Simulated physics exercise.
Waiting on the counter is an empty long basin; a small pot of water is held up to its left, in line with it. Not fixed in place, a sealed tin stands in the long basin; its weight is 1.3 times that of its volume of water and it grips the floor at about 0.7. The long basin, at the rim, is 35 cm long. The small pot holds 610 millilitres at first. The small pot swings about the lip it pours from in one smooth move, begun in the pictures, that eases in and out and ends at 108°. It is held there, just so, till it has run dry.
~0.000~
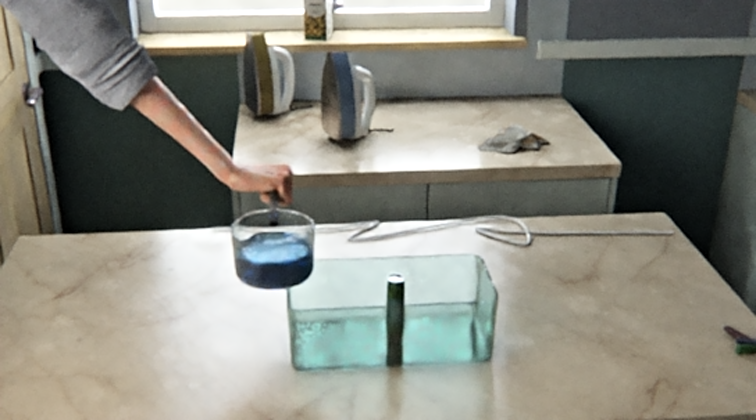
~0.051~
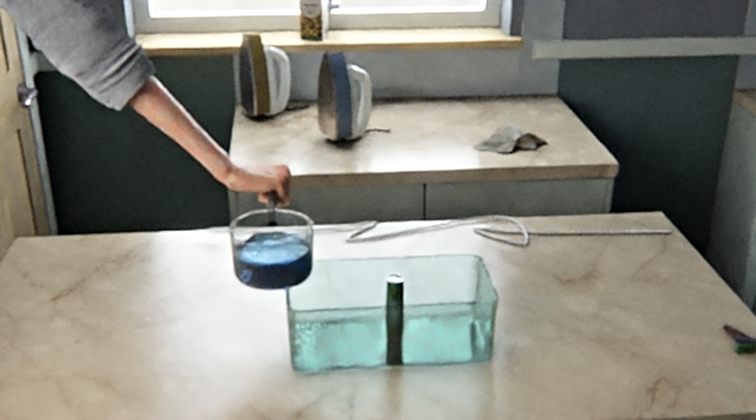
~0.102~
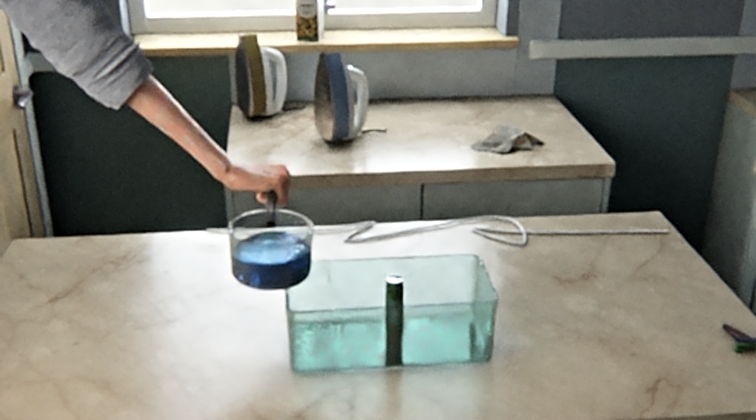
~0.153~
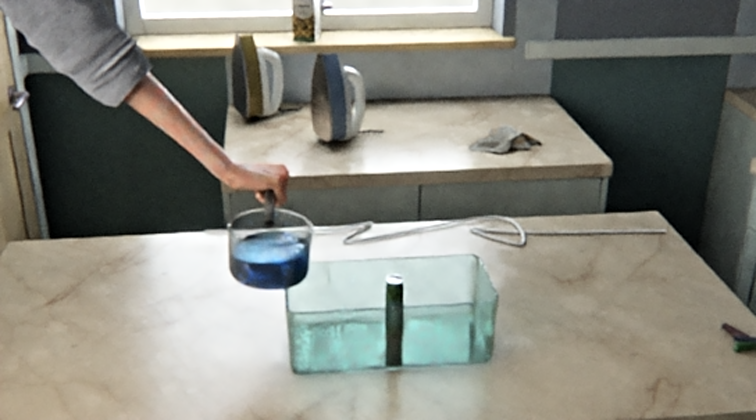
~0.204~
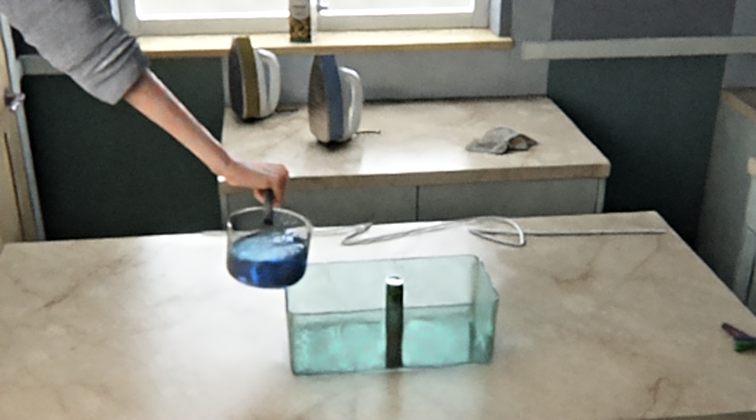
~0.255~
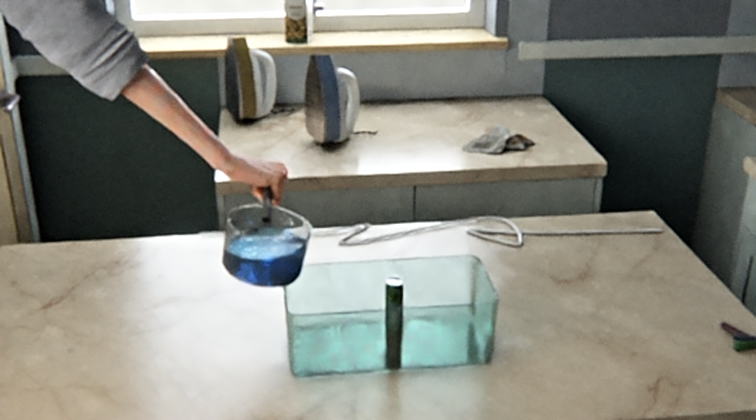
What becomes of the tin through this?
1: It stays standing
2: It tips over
(1) It stays standing.
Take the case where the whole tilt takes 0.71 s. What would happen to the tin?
The tin topples.
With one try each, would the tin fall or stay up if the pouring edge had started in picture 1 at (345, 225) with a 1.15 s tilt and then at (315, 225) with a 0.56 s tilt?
First it remains upright; then it falls.
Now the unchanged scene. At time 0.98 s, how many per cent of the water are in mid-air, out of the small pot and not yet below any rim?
About 24 % of the total.
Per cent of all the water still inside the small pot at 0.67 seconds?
Around 80 in a hundred.
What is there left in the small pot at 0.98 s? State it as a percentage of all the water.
18 %.
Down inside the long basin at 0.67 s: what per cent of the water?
At that time the basin holds about 0 per cent of the liquid.
After 0.67 s the tilt is 68° and 80 per cent is still to pour; the tin stands where it began.
After 0.98 s the tilt is 102° and 18 per cent is still to pour; the tin stands where it began.
After 1.30 s the tilt is 108° and 0 per cent is still to pour; the tin stands where it began.
After 1.65 s the tilt is 108° and 0 per cent is still to pour; the tin stands where it began.
In the end the tin stands where it began.
